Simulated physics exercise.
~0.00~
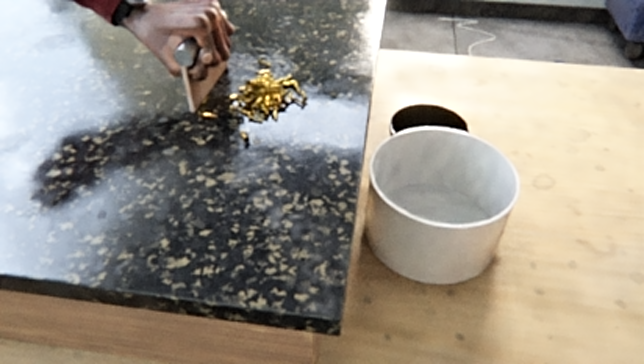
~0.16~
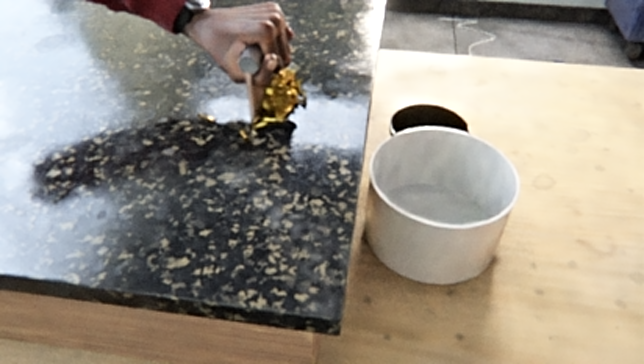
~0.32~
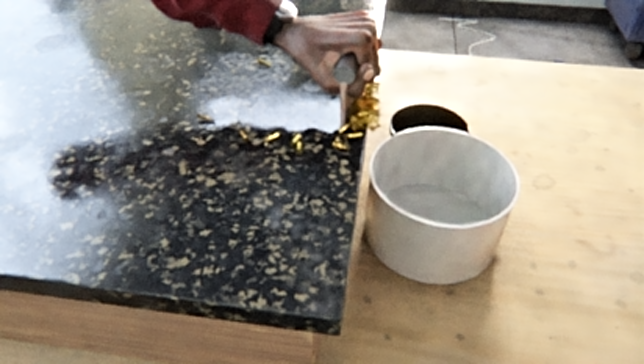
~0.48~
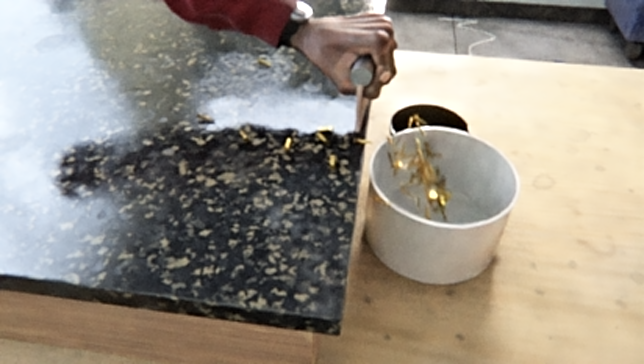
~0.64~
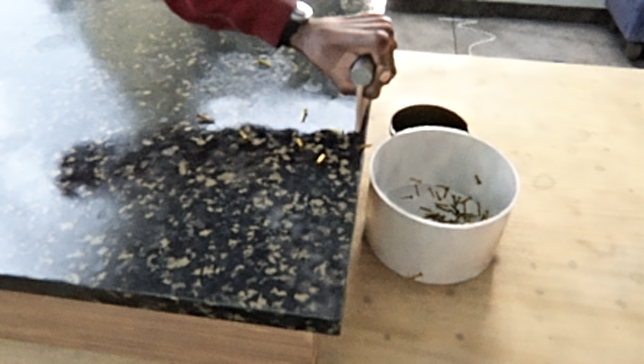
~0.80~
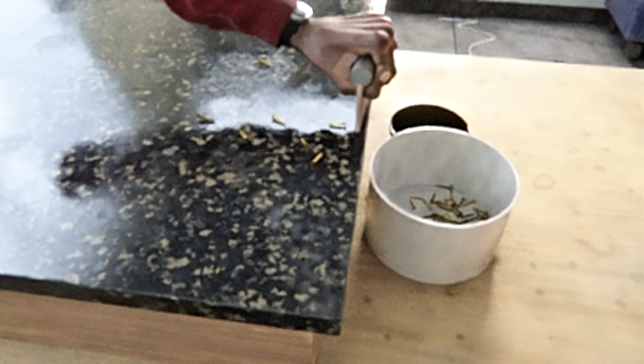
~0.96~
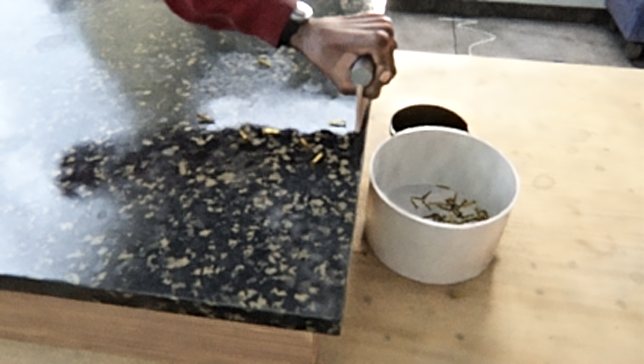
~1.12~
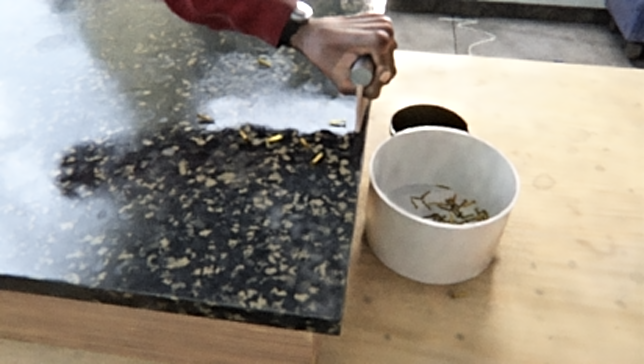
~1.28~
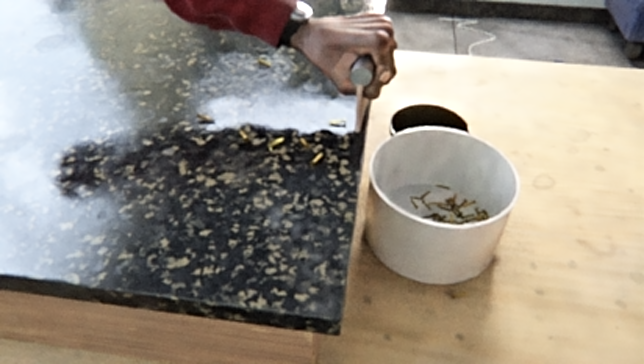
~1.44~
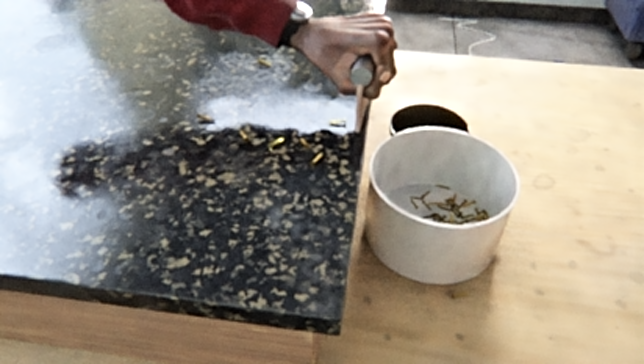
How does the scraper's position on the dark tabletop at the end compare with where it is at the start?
At the start the scraper is well in from the right edge of the dark tabletop, beside the pile of pieces. By the end it is farther right and slightly nearer the viewer, held at that edge close to the white pot.
